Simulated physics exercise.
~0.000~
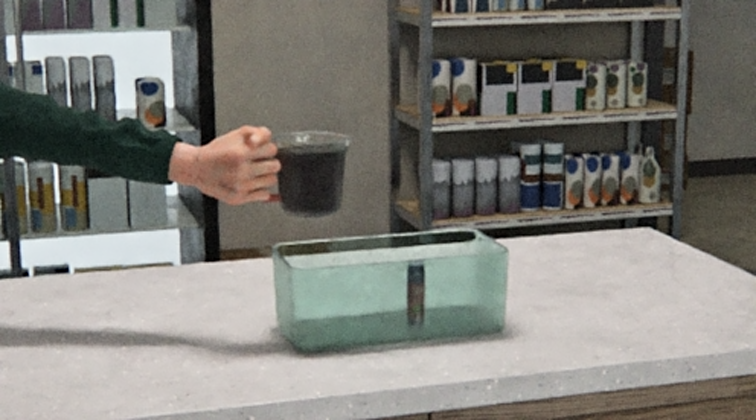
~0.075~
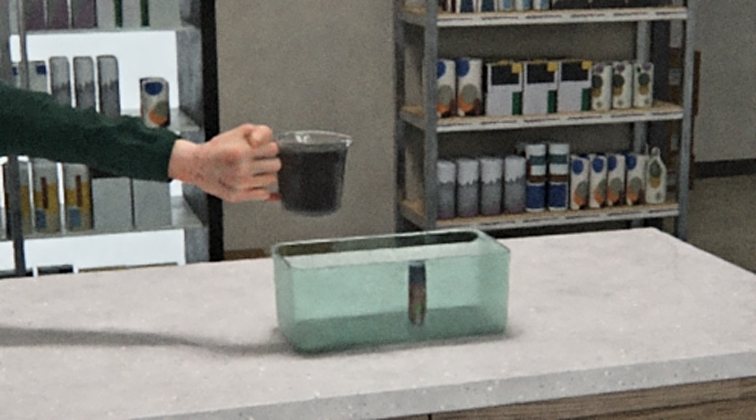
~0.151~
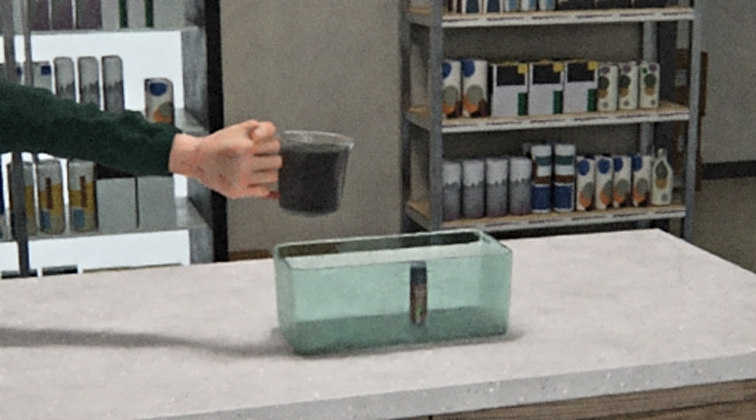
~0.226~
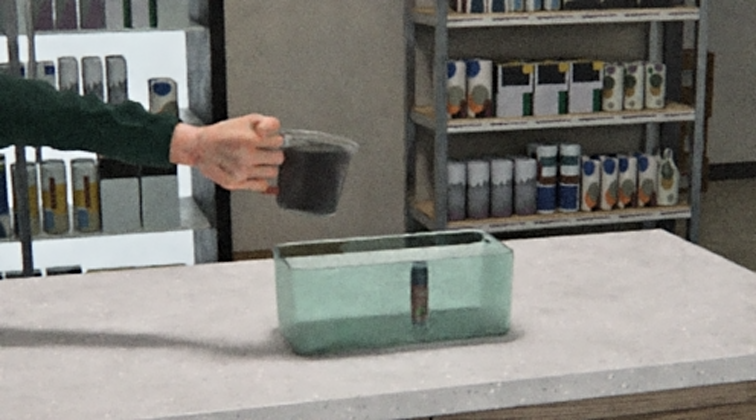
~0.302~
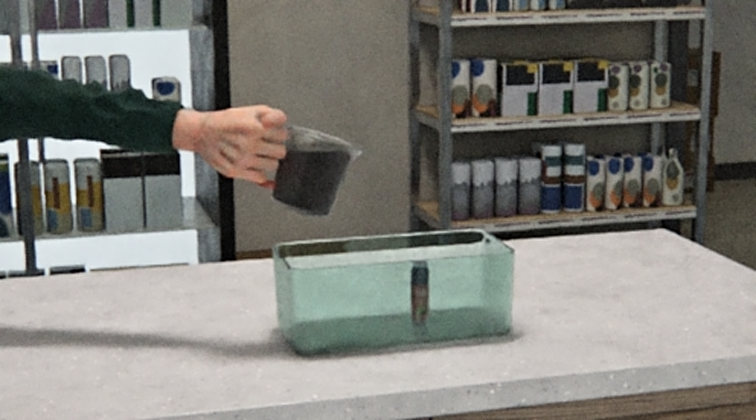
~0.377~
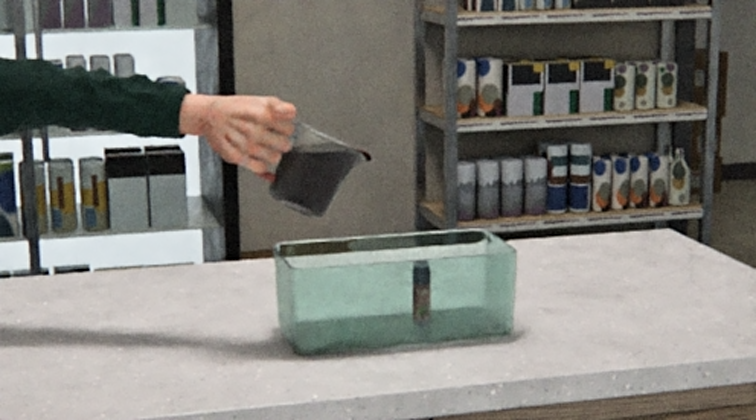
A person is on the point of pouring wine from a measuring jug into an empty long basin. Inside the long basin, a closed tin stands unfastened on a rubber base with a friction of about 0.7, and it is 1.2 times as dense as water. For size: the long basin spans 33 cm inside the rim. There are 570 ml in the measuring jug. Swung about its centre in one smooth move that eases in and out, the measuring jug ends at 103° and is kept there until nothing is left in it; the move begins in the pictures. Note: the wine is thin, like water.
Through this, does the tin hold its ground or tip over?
The tin tips over.
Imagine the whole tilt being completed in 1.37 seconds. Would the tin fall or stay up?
In that case the tin overturns.
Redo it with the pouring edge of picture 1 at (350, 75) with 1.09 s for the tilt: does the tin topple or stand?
After that, the tin overturns.
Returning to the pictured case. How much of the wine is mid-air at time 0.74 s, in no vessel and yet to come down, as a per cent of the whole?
Some 20 per cent, I reckon.
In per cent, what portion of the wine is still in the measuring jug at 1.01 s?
About 12 per cent.
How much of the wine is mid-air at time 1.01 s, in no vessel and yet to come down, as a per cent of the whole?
About 10 per cent.
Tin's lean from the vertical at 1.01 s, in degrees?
I'd say it is close to 15 degrees off upright.
After 0.74 s the tilt is 79° and 58 per cent is still to pour; the tin stands where it began.
After 1.01 s the tilt is 102° and 13 per cent is still to pour; the tin leans 16°.
After 1.29 s the tilt is 103° and 1 per cent is still to pour; the tin lies on its side.
After 1.59 s the tilt is 103° and 0 per cent is still to pour; the tin lies on its side.
In the end the tin lies on its side.
